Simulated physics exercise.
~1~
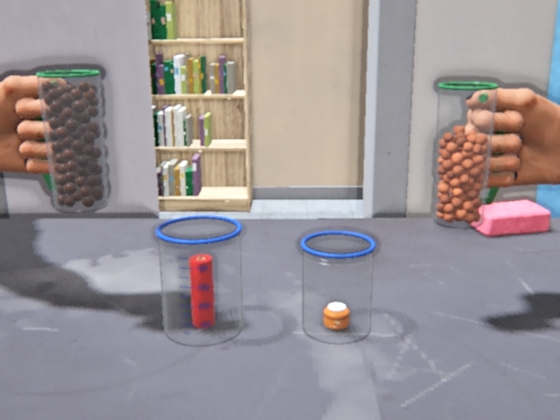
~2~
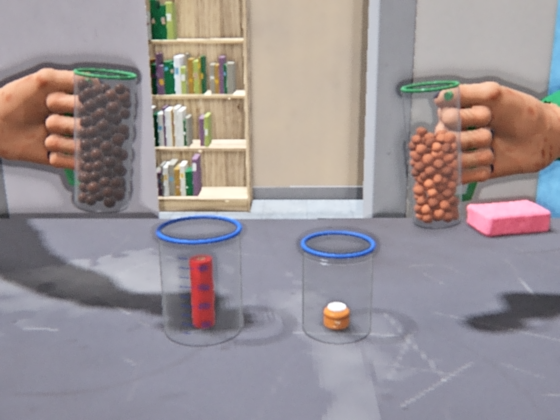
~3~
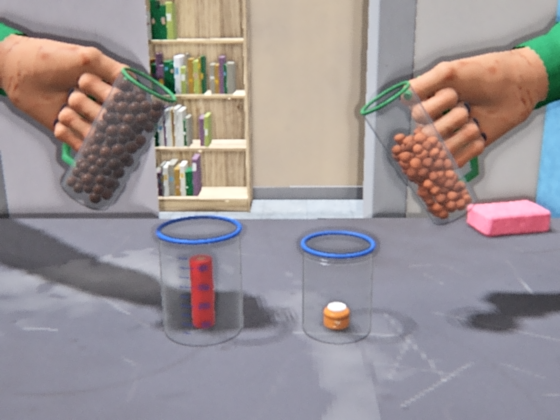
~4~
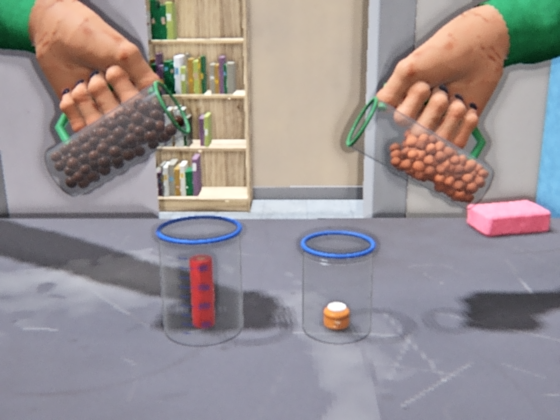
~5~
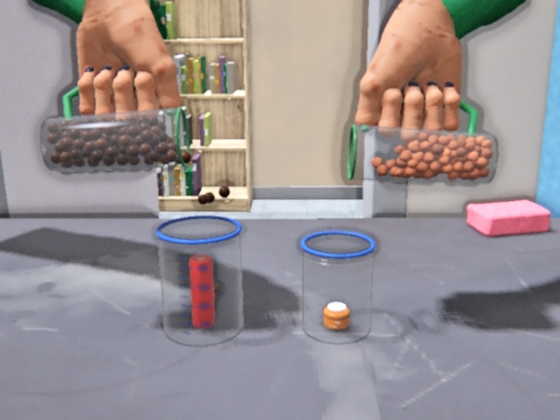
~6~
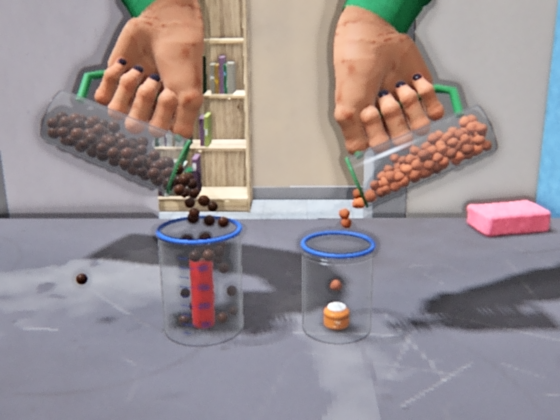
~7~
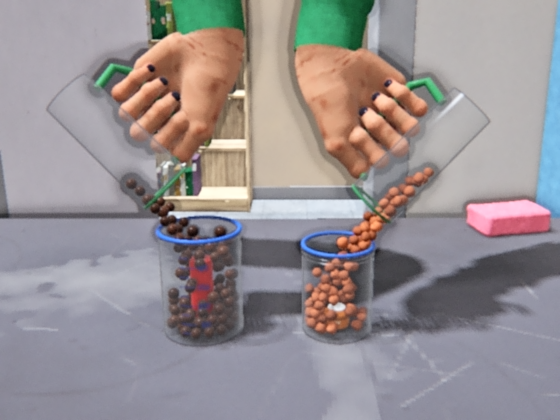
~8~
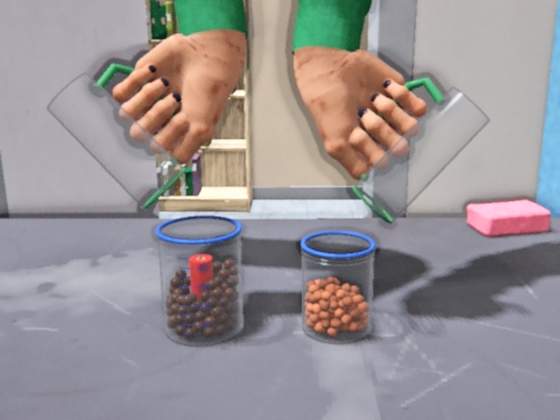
To begin with, two hands hold clear cups of small balls, dark brown on the left and orange-brown on the right, above two blue-rimmed containers, one holding a red stick and the other a small orange object with a white top. The hands move inward and tilt the cups onto their sides. A few dark balls drop first, then orange-brown ones follow, and one dark ball lands on the counter. The cups tip further until they are empty. Finally, both containers are about half full, the red stick still poking out while the small object is buried.
